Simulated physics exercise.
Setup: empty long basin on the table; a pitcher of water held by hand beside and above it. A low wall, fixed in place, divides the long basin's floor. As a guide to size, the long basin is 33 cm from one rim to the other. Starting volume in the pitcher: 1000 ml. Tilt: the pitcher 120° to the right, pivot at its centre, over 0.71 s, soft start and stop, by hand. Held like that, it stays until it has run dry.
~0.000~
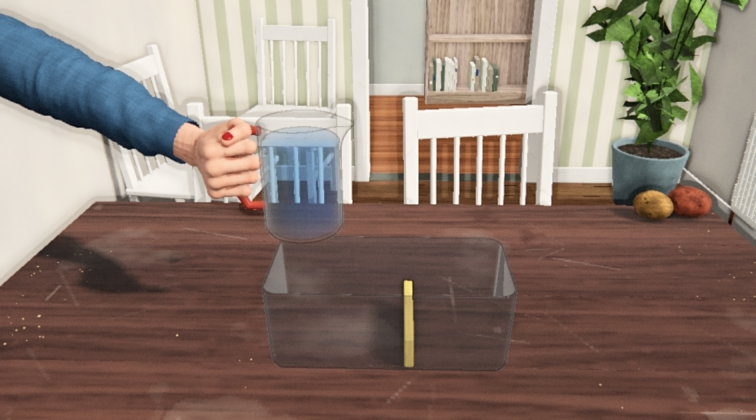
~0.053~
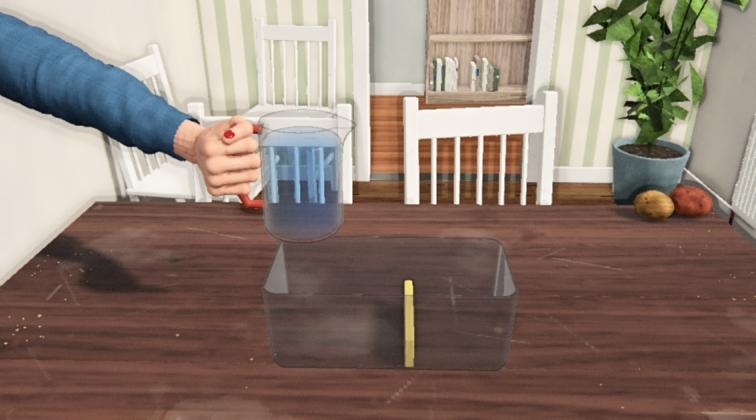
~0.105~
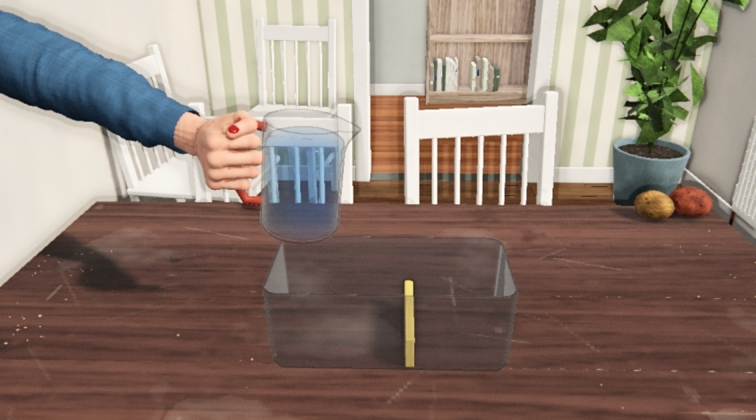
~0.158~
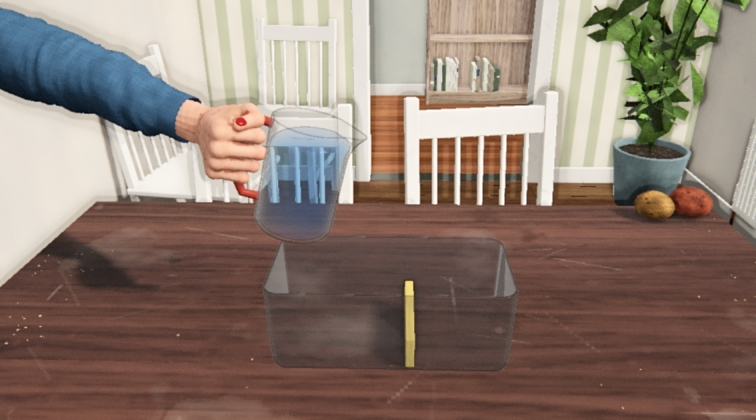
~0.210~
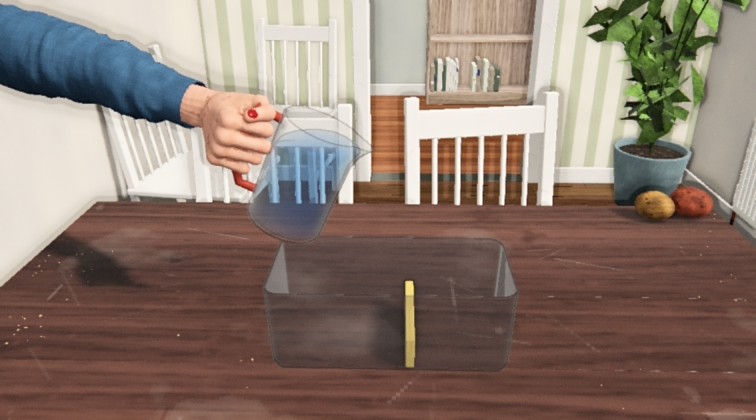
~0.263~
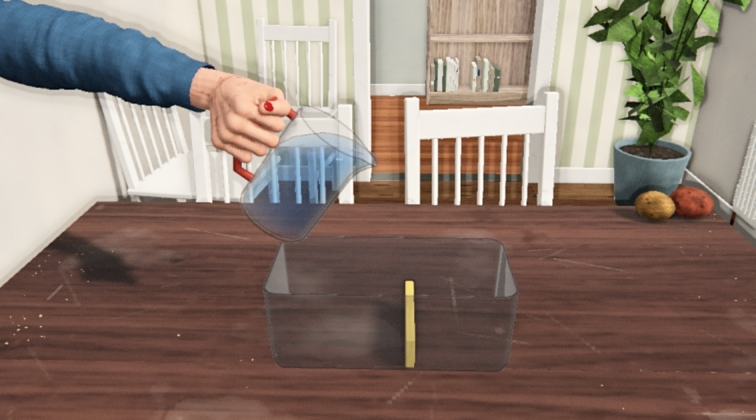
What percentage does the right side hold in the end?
About 33 per cent.
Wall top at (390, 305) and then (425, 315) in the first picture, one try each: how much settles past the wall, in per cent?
Result: 65 per cent, then 25 per cent.
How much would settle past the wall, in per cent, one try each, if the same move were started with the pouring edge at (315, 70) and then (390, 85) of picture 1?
Some 10 and 80 per cent, in that order.
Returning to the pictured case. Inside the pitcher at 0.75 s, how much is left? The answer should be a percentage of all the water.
10 %.
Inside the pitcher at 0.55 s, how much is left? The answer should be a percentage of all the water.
Still held: Roughly 60 % of the total.
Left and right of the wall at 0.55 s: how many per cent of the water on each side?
Lab note: Left near 4, right near 16.
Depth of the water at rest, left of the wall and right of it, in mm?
Around 22 mm deep on the left, around 16 mm deep on the right.
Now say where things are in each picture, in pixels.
In the first frame, it leans 0°; its right rim is at (354, 123); the water meets the walls at (262, 137) and (341, 137); the long basin's rim runs from (272, 264) to (508, 267); the wall's top is at (409, 309).
In the second frame, it leans 2°; its right rim is at (356, 124); the water meets the walls at (263, 136) and (342, 138).
In the third frame, it leans 6°; its right rim is at (361, 129); the water meets the walls at (268, 134) and (346, 140).
In the fourth frame, it leans 14°; its right rim is at (367, 137); the water meets the walls at (269, 148) and (352, 141).
In the fifth frame, it leans 24°; its right rim is at (374, 149); the water meets the walls at (267, 158) and (362, 145).
In the sixth frame, it leans 36°; its right rim is at (378, 164); the water meets the walls at (261, 167) and (376, 158).
After 0.55 s the tilt is 105° and 59 per cent is still to pour, 4 is left of the wall and 17 right of it.
After 0.75 s the tilt is 120° and 11 per cent is still to pour, 49 is left of the wall and 30 right of it.
After 0.97 s the tilt is 120° and 0 per cent is still to pour, 61 is left of the wall and 32 right of it.
After 1.21 s the tilt is 120° and 0 per cent is still to pour, 63 is left of the wall and 33 right of it.
In the end 63 per cent lies left of the wall, 33 right of it and 4 outside.
